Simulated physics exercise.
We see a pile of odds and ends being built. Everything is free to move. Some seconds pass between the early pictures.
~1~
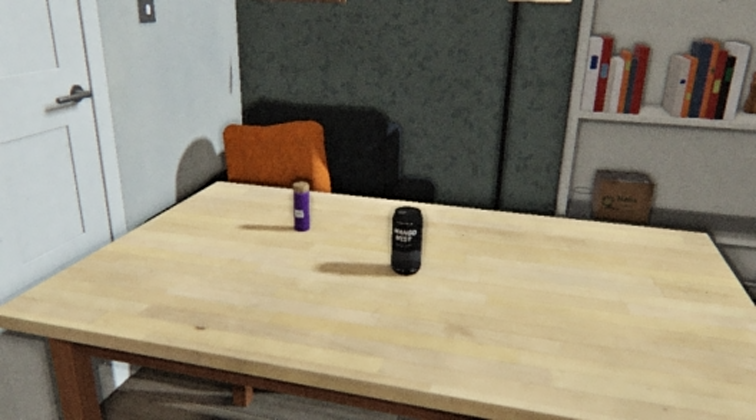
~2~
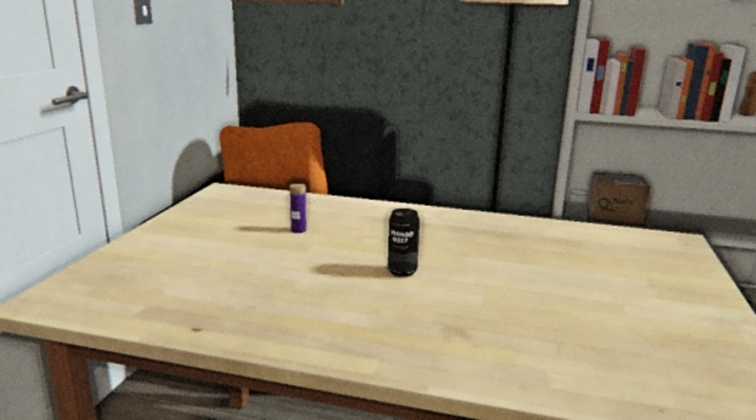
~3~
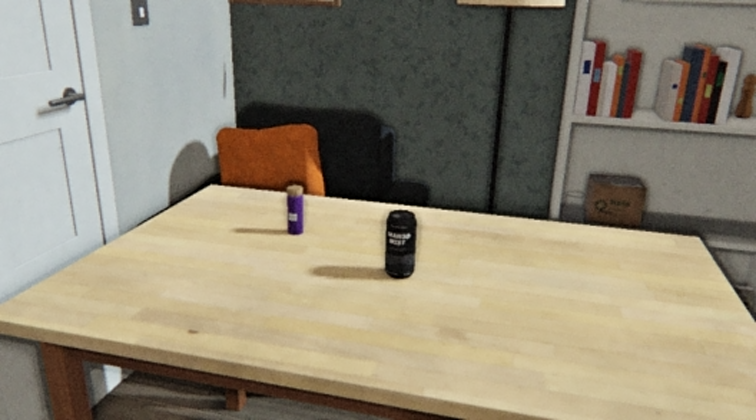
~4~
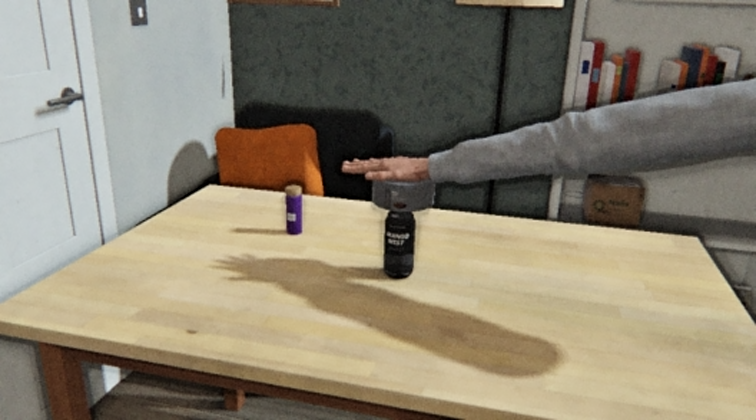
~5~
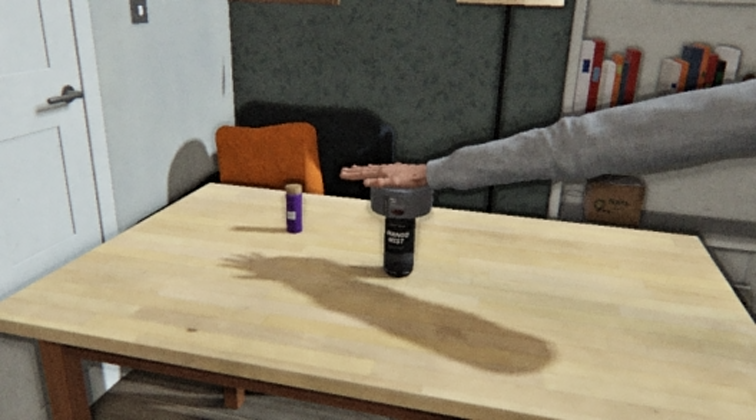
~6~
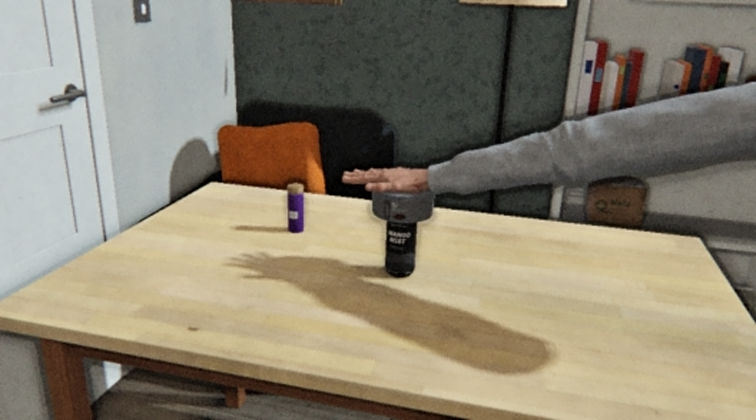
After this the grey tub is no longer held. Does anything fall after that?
In the end the pile holds.
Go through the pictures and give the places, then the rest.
The last thing is not in view yet; purple shaker (301, 207), in the first frame.
The last thing is not in view yet; purple shaker (298, 209), in the second frame.
The last thing is not in view yet; purple shaker (295, 210), in the third frame.
On its way; grey tub (404, 189); purple shaker (294, 210), in the fourth frame.
On its way; grey tub (402, 195); purple shaker (294, 209), in the fifth frame.
Set down, still held; grey tub (403, 199); purple shaker (296, 208), in the sixth frame.
Then, 0.20 s later than the last frame, all is still.
Then, 0.50 s later than the last frame, grey tub resting near (403, 200).
When it is over, all 3 as before. End places, in pixels of the last picture, grey tub near (403, 200). The pile keeps its balance.
